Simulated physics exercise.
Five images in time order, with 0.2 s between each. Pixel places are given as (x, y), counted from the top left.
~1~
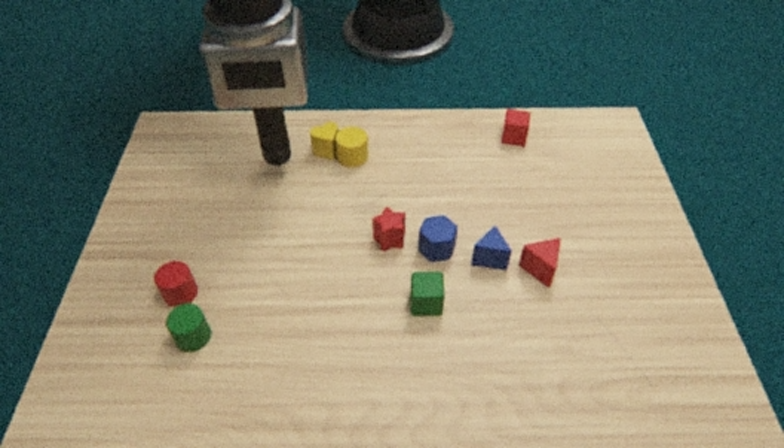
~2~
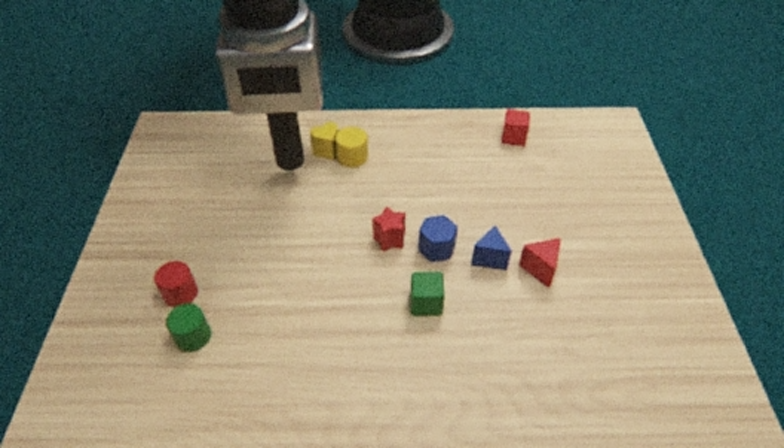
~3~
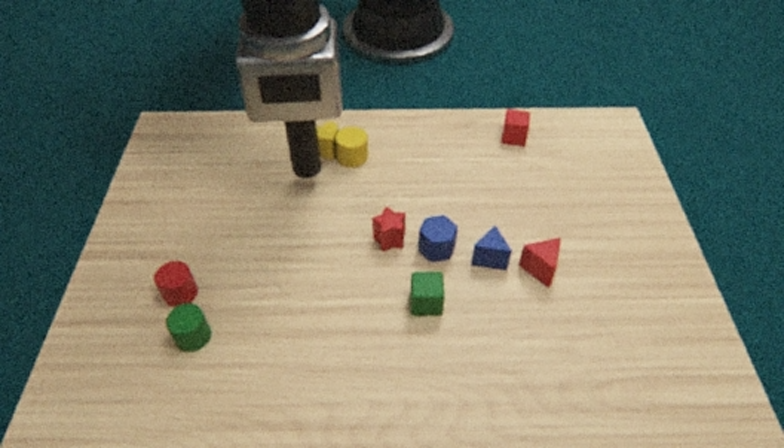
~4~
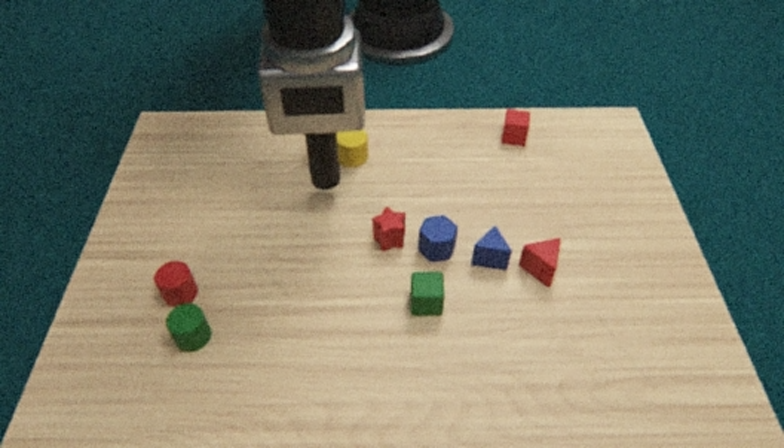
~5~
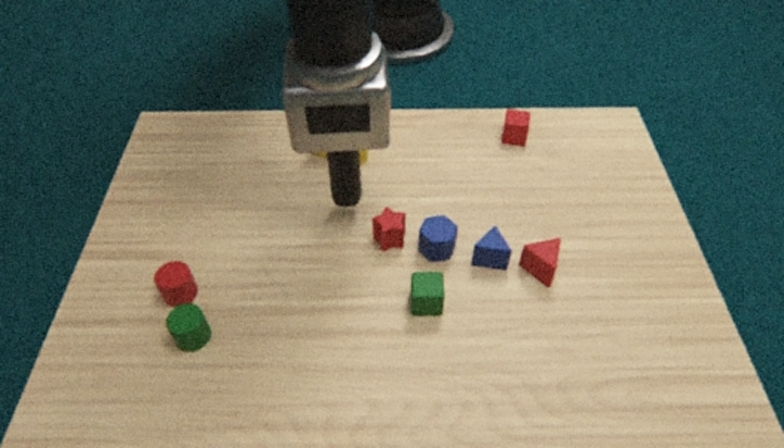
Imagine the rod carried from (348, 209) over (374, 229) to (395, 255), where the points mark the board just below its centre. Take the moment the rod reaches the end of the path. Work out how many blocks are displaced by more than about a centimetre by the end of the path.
The number is two.
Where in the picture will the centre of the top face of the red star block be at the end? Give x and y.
My prediction: (424, 244).
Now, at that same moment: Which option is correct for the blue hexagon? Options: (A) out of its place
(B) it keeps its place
Correct choice: A.
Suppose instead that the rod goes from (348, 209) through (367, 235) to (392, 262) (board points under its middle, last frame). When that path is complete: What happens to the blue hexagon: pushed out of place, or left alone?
It moves.
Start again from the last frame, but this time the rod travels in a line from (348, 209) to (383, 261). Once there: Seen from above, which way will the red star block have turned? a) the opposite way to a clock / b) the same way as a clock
My pick is a.
The first path, step by step. Halfway along, rod (375, 219); red star block (397, 223).
At the end, rod (395, 244); red star block (424, 244), turned 25° anticlockwise; green square still; blue hexagon (453, 233), turned 20° anticlockwise.
